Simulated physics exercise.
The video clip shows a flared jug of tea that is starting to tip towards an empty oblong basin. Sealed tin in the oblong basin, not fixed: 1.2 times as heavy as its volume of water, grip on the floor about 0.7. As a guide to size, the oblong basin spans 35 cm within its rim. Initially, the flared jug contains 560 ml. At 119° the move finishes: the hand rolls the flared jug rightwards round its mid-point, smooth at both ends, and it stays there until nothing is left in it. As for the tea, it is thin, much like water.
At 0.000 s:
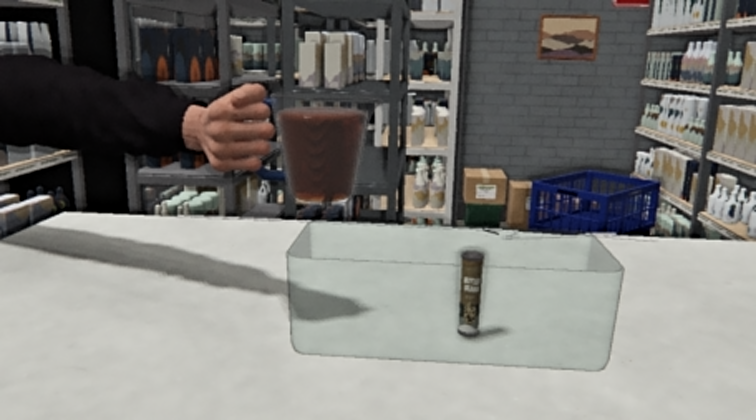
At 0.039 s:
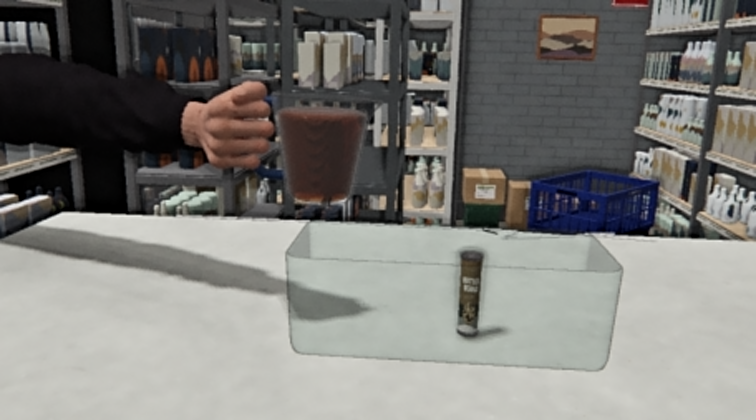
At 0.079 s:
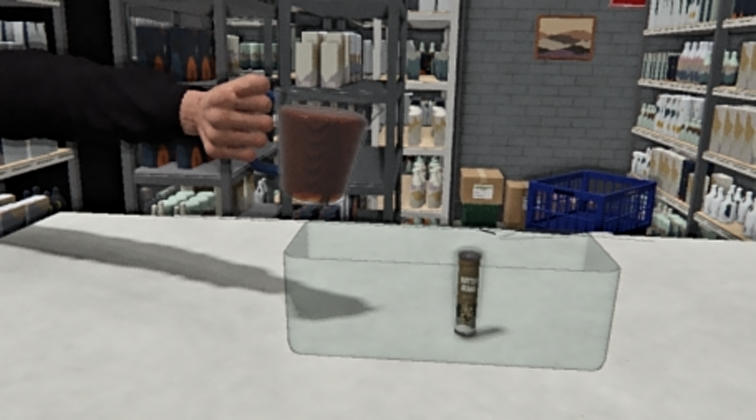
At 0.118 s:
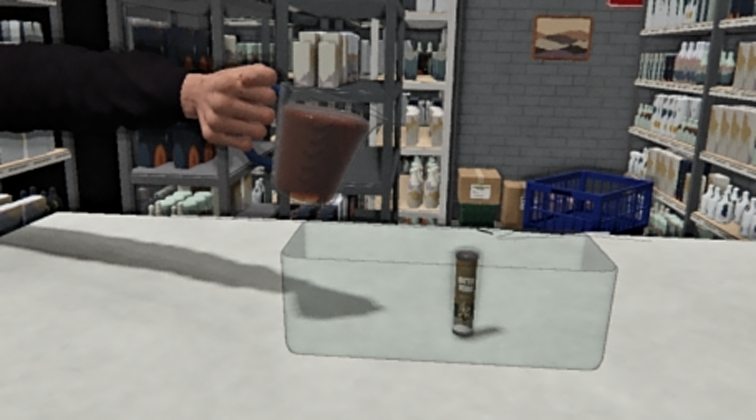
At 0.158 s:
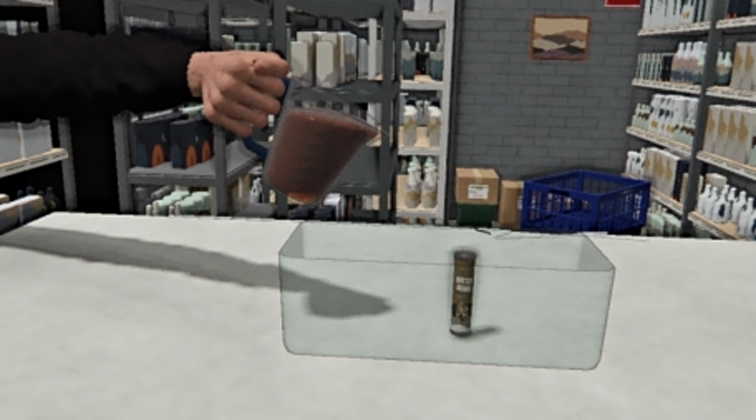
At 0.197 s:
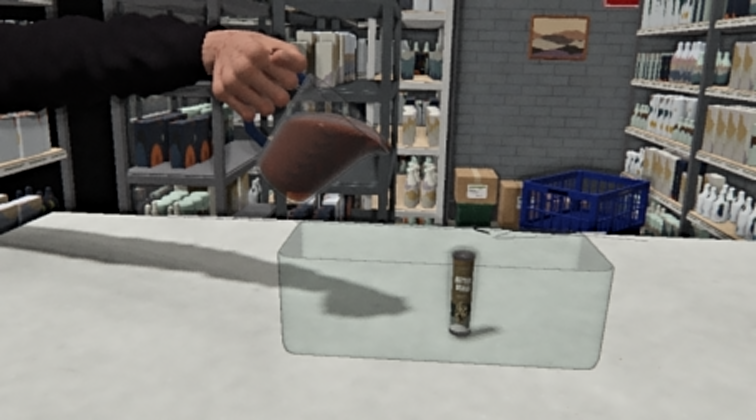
In a shop aisle, a hand tilting a jug of reddish-brown liquid rightwards above a clear basin holding a small upright tin.
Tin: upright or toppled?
Upright.
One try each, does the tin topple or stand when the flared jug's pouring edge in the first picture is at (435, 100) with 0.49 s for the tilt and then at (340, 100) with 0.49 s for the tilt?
The tin overturns the first time and stays vertical the second time.
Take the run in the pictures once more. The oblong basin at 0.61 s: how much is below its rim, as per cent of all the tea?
That comes to about 96 percent.
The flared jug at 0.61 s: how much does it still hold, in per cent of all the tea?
About 1 per cent.
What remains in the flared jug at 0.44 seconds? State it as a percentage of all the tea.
Fraction remaining: Approx. 30 per cent.
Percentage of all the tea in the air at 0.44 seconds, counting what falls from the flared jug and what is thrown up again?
16 per cent.
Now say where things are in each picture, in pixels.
Tilt 0°; pouring edge (383, 99); surface from (279, 110) to (369, 114); the oblong basin's rim runs from (299, 238) to (607, 252); the tin's top is at (473, 259), in the first picture.
Tilt 2°; pouring edge (383, 101); surface from (279, 109) to (369, 114), in the second picture.
Tilt 8°; pouring edge (385, 108); surface from (281, 106) to (369, 117), in the third picture.
Tilt 16°; pouring edge (388, 119); surface from (284, 106) to (372, 121), in the fourth picture.
Tilt 28°; pouring edge (390, 134); surface from (285, 115) to (378, 127), in the fifth picture.
Tilt 41°; pouring edge (390, 152); surface from (275, 134) to (384, 139); 1 per cent is over the edge, in the sixth picture.
By 0.44 s the tilt is 115° and 31 per cent is still to pour; the tin stands where it began.
By 0.61 s the tilt is 119° and 1 per cent is still to pour; the tin stands where it began.
By 0.79 s the tilt is 119° and 0 per cent is still to pour; the tin stands where it began.
By 0.99 s the tilt is 119° and 0 per cent is still to pour; the tin stands where it began.
At rest the tin stands where it began.
